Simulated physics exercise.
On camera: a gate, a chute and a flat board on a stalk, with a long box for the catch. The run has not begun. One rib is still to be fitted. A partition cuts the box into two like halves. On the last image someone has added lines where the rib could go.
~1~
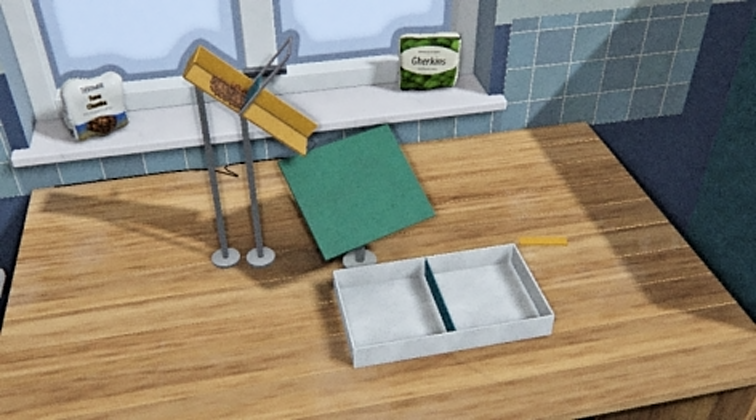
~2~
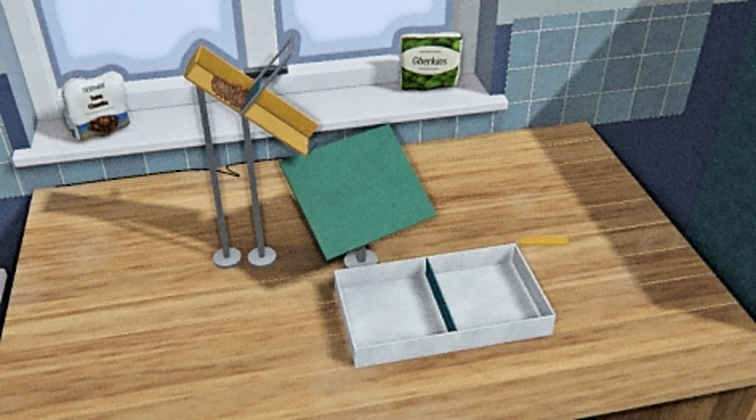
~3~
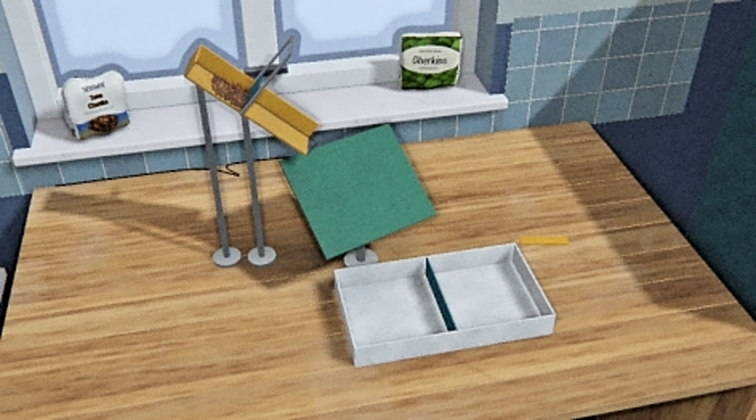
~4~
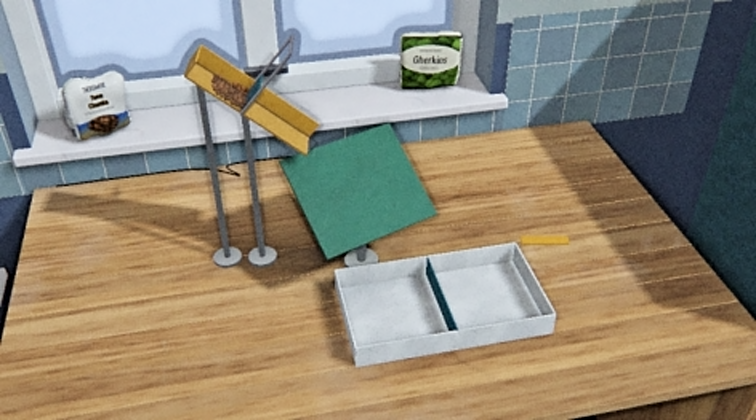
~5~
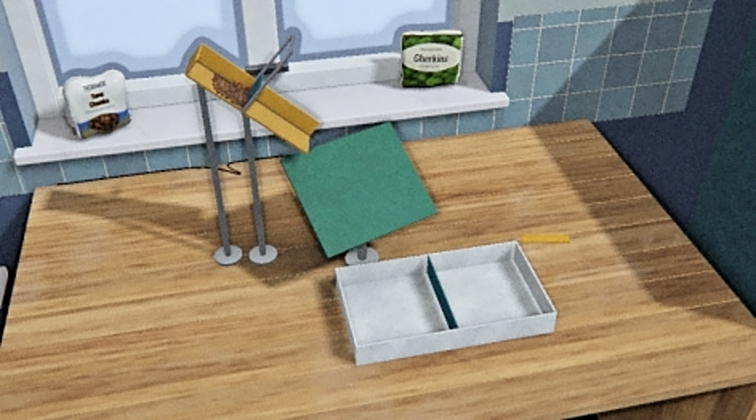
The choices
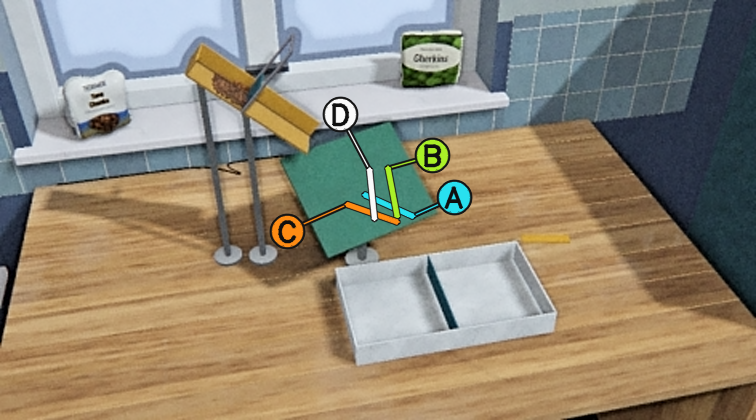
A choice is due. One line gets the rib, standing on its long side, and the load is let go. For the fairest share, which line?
Line A.
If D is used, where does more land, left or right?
The left half.
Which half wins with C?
Right.
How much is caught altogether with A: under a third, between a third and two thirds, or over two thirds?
Over two thirds.
On the marked copy, line A from (364, 194) to (412, 216); line B from (388, 168) to (397, 216); line C from (347, 204) to (397, 221); line D from (369, 169) to (374, 218).
With A, of what is caught, about a third in the left half, about two thirds in the right.
With B, of what is caught, nearly all in the left half, a small part in the right.
With C, of what is caught, a stray few in the left half, nearly all in the right.
With D, of what is caught, nearly all in the left half, a small part in the right.
